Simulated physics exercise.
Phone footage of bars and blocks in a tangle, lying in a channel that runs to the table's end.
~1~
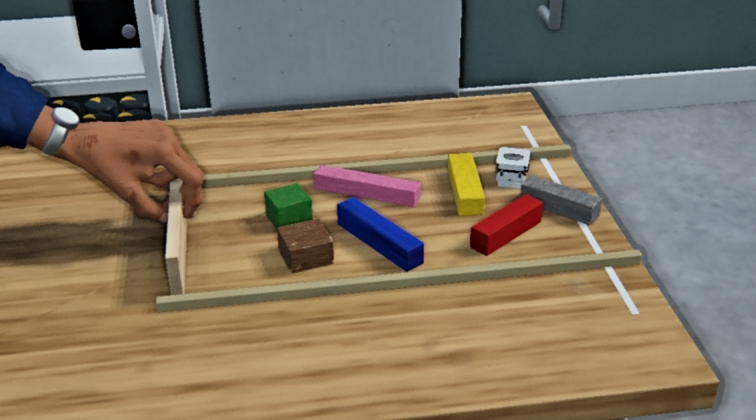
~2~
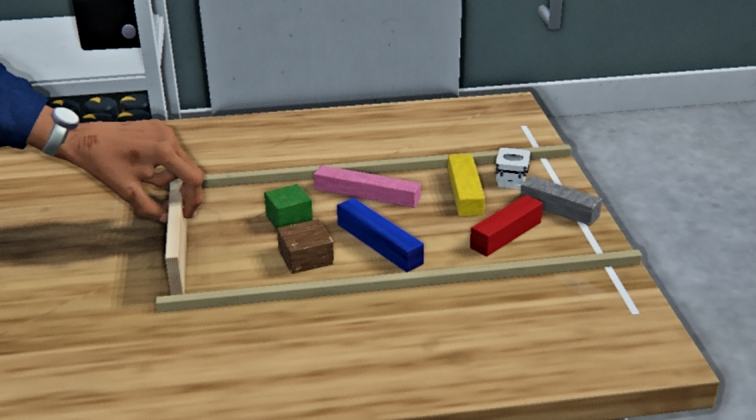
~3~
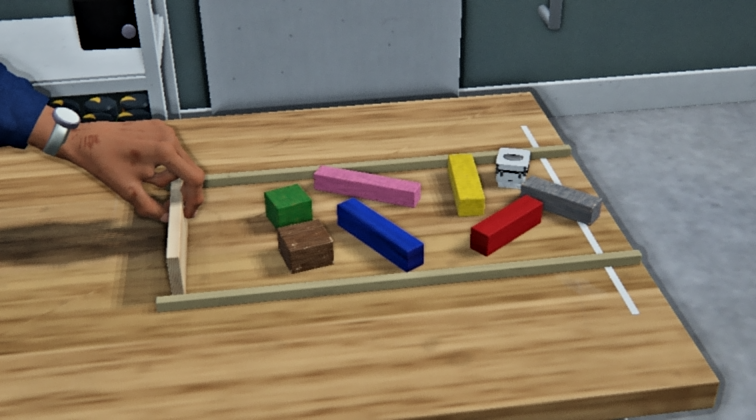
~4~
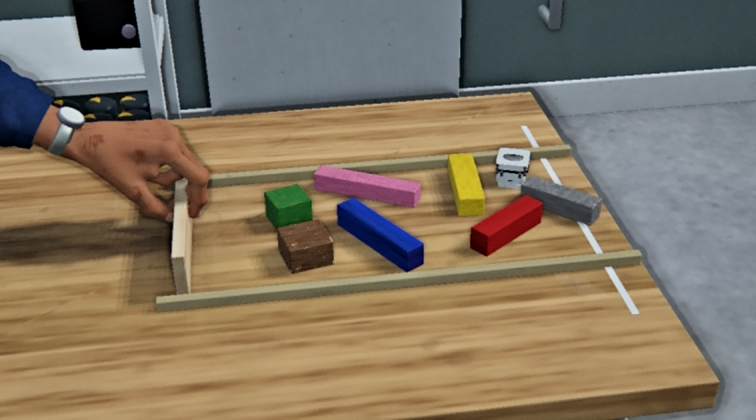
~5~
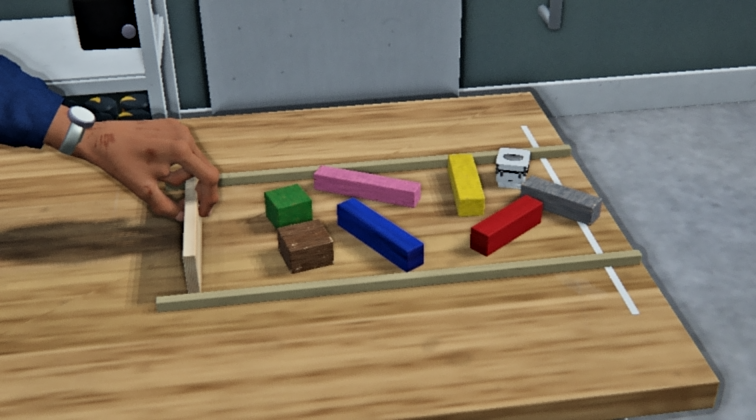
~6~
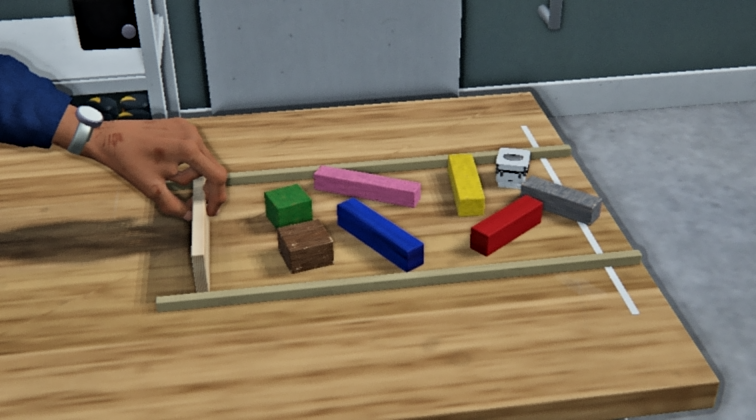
A hand held a small upright board at the left end of a wooden channel, then slid it slightly right toward the scattered colourful blocks and bars, which all stayed still.
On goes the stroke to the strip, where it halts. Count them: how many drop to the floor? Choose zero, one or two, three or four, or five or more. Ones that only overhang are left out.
Five or more.
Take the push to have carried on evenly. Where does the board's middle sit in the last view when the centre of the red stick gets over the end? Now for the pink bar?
The middle is at (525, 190) when it's the red stick, and at (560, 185) when it's the pink bar.
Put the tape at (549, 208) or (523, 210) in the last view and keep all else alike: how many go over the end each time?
The first gives 4 and the second gives 2.
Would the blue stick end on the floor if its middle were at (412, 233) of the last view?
From that start it falls away.
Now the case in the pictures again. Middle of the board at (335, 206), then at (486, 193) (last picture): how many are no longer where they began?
Counts: 4 and 8.
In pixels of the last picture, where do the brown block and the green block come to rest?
The brown block ends at (609, 220) and the green block at (584, 184).
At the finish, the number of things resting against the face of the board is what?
Count recorded: 2.
A little later, none off yet; grey bar at rest near (560, 200); white case at rest near (512, 168); red stick at rest near (507, 225).
When it is over, the number that fall off is five or more; down, blue stick, pink bar, yellow bar, red stick, white case and grey bar.
